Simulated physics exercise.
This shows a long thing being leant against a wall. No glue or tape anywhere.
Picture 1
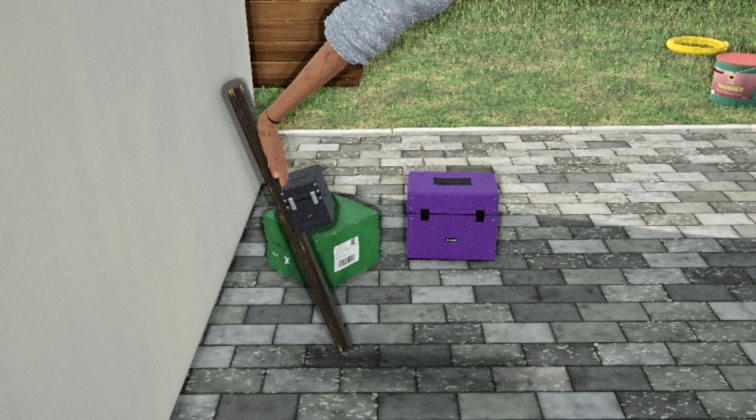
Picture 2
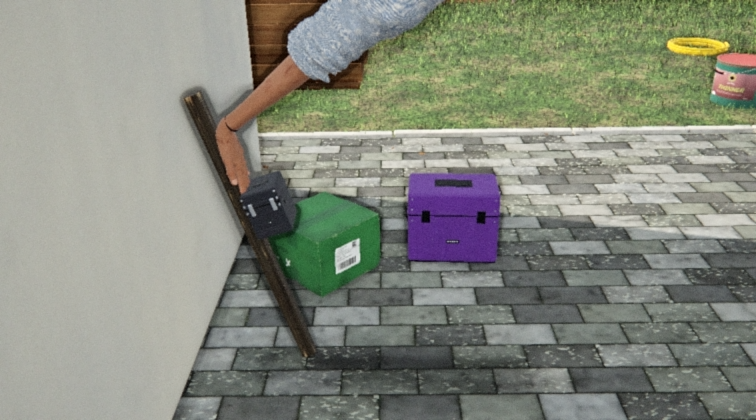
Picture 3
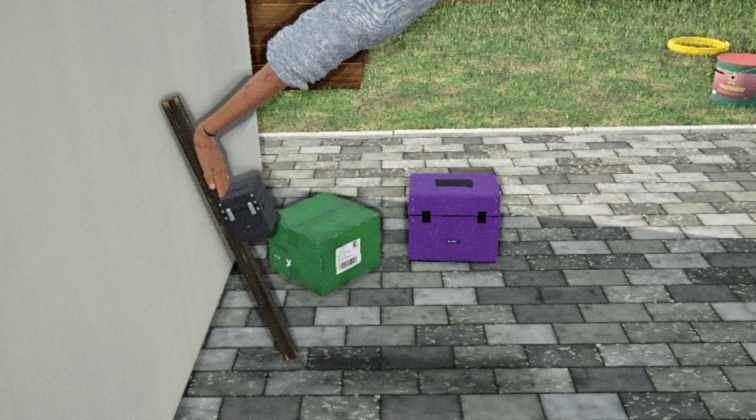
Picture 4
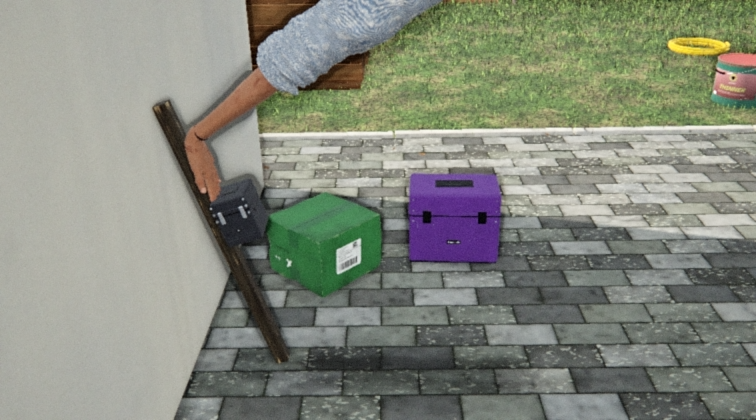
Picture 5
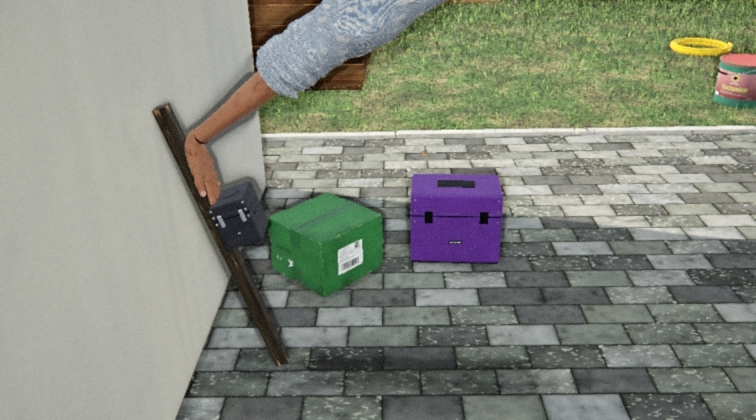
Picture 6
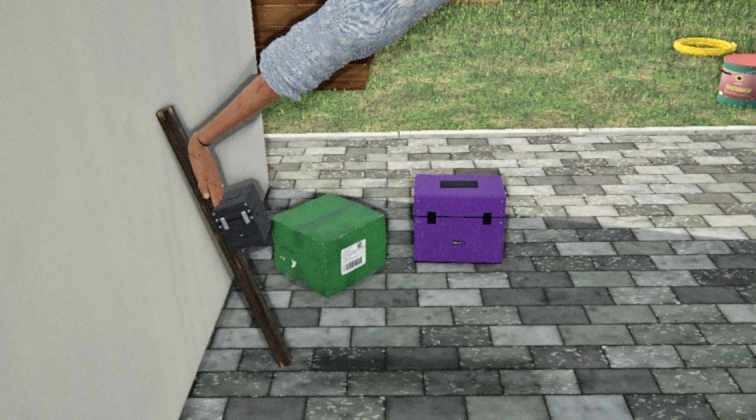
A hand moves a long dark pole left and leans it against the pale wall.
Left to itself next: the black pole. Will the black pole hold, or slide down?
I expect it to remain stable.
Then, 0.70 s on from there, no change.
Then, 1.80 s on from there, black pole resting near (230, 247).
In the end, all 3 unmoved. At the end, from the last picture's camera, black pole near (229, 247). The pole remains leaning.
